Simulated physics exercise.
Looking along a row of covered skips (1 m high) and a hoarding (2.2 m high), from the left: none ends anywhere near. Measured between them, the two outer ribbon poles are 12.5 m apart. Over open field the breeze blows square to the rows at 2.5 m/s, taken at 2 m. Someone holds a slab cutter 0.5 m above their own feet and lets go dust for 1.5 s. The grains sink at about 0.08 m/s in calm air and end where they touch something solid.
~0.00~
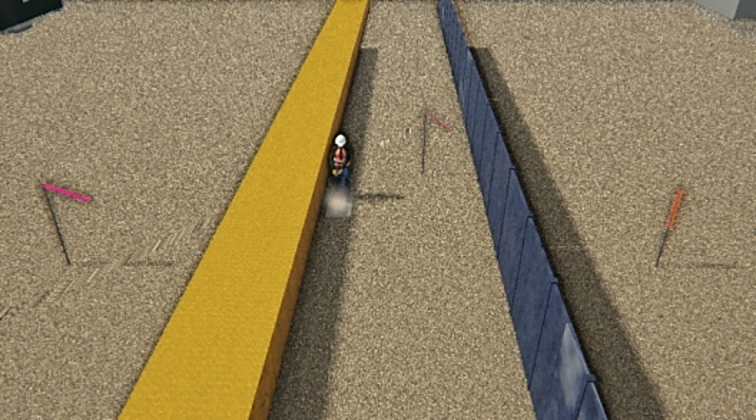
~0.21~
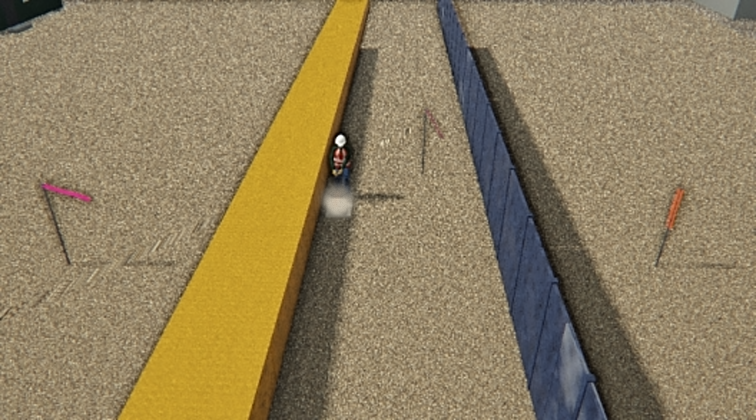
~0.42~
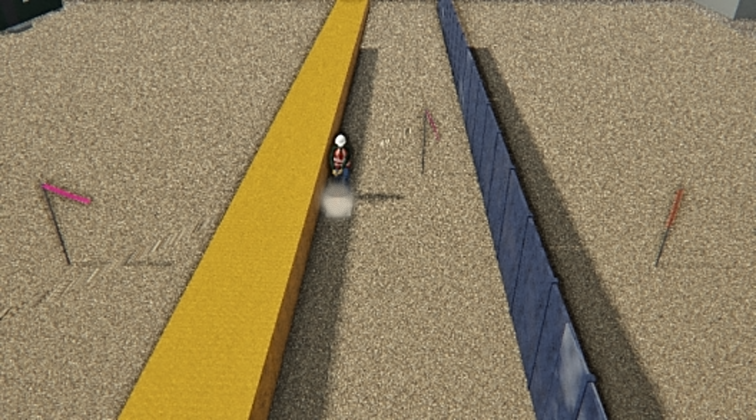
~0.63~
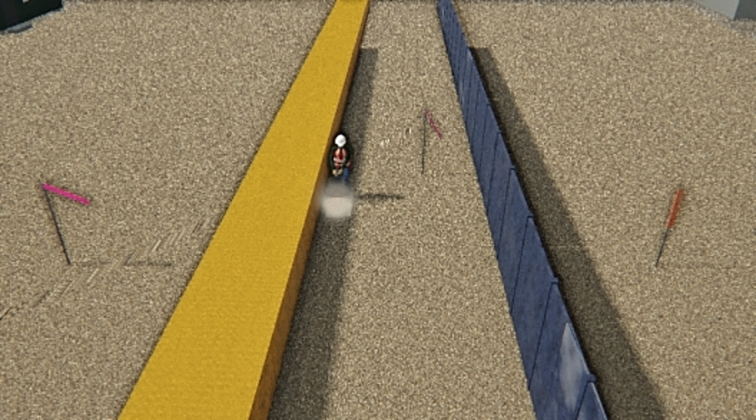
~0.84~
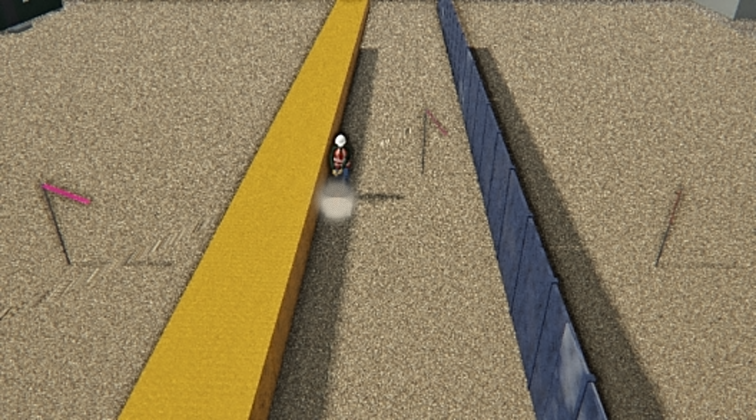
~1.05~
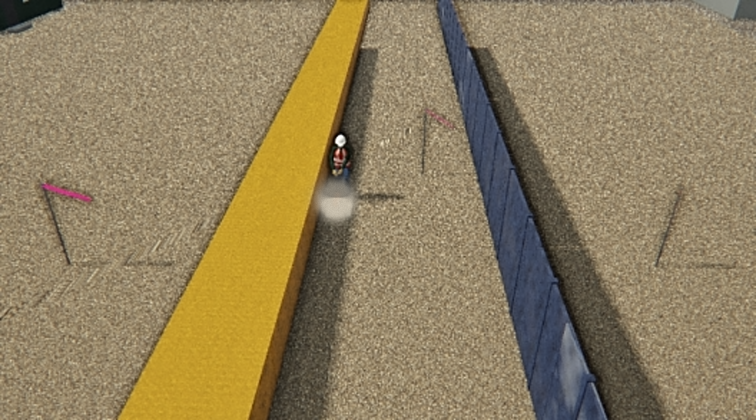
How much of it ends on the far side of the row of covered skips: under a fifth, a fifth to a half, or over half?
Result: Share past it at the end = bottom range.
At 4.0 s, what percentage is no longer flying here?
Close to 3 percent of it.
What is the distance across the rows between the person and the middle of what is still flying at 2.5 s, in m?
I'd put it at close to 0.0 metres.
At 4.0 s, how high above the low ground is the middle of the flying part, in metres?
Middle height: Approx. 0.4 m.
After 2.5 s, 0 % is no longer flying here, and 0 % is beyond the row of covered skips; the middle of what still flies is 0.5 m above the low ground, near (333, 200).
After 4.0 s, 3 % is no longer flying here, and 0 % is beyond the row of covered skips; the middle of what still flies is 0.5 m above the low ground, near (330, 200).
After 8.0 s, 33 % is no longer flying here, and 0 % is beyond the row of covered skips; the middle of what still flies is 0.6 m above the low ground, near (330, 196).
After 20.0 s, 78 % is no longer flying here, and 0 % is beyond the row of covered skips.
After 45.0 s, 97 % is no longer flying here, and 0 % is beyond the row of covered skips.
